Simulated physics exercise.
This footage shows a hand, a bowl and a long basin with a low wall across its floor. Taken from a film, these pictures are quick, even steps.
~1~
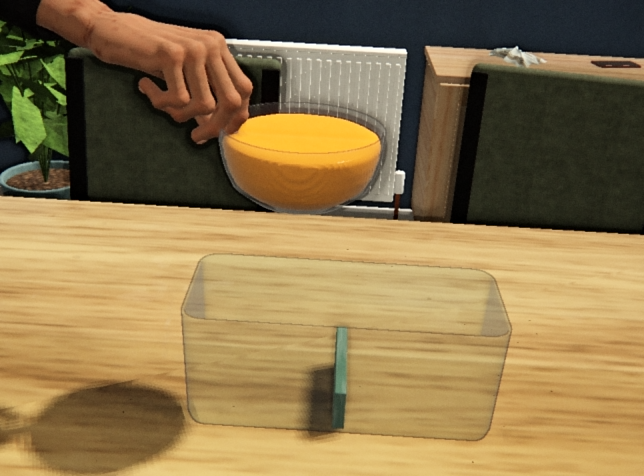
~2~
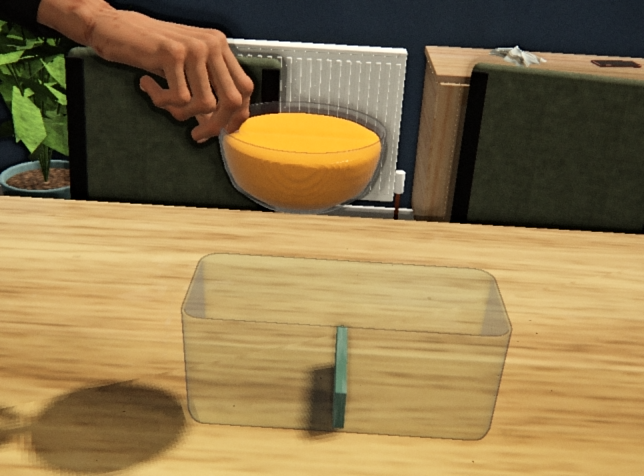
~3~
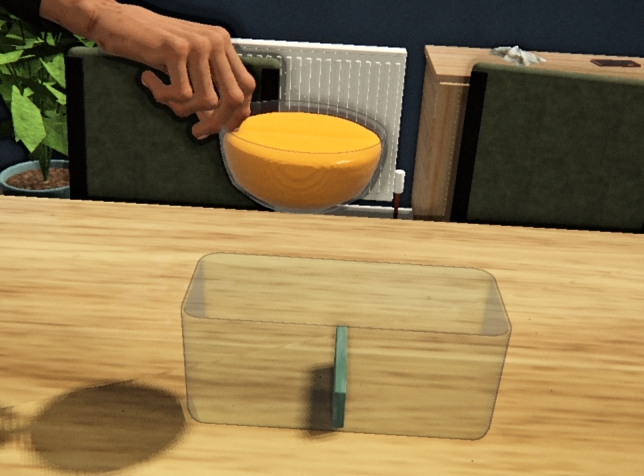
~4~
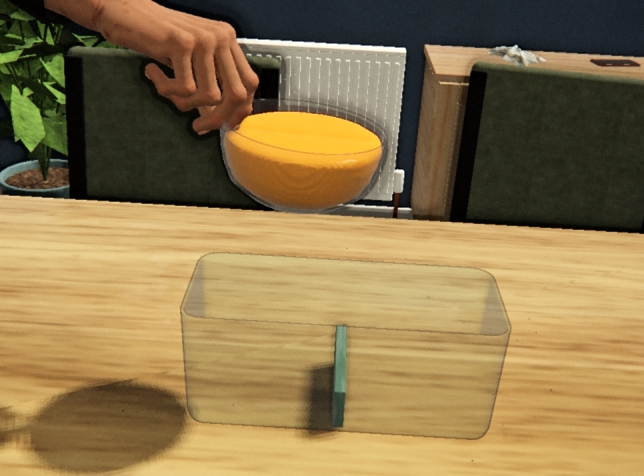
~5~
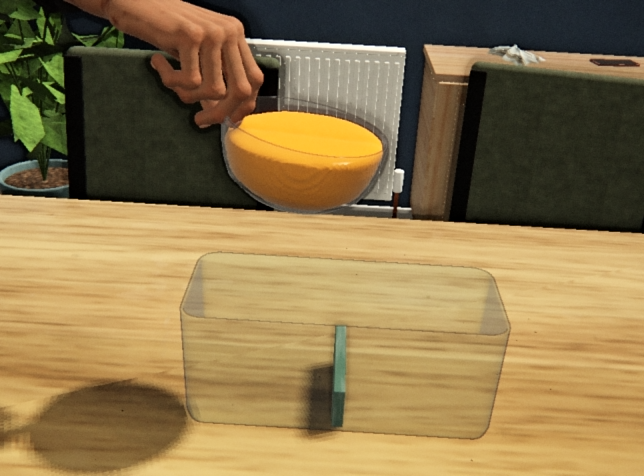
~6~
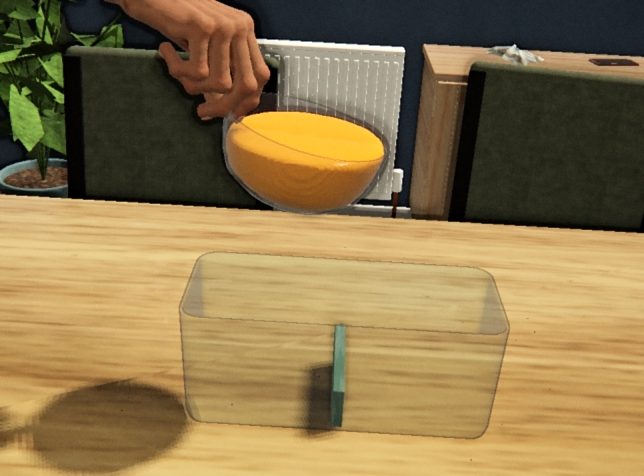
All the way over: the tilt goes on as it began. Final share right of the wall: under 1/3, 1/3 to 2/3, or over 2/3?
Most likely the right of the wall will hold upwards of two thirds.
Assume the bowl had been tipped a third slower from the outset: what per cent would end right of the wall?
I'd say roughly 95 in every hundred ends up there.
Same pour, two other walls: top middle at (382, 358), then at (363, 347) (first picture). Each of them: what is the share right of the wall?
The first placement gives around 70 percent, the second 85 percent.
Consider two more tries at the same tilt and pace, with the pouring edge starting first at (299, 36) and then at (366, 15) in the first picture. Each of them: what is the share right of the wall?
In order, some 65 and 80 percent.
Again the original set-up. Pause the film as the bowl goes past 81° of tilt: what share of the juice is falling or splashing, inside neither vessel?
It's close to 45 %.
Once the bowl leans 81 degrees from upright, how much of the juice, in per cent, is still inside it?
It keeps around 30 per cent at that angle.
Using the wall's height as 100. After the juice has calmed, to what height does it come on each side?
Once it is still, the left part shows 10 per cent and the right part 80.
A moment on, the tilt is 81° and 29 per cent is still to pour, 0 is left of the wall and 26 right of it.
Next, the tilt is 116° and 0 per cent is still to pour, 10 is left of the wall and 79 right of it.
Then the tilt is 118° and 0 per cent is still to pour, 13 is left of the wall and 85 right of it.
Later the tilt is 118° and 0 per cent is still to pour, 15 is left of the wall and 83 right of it.
Finally, 15 per cent lies left of the wall, 83 right of it and 2 outside.
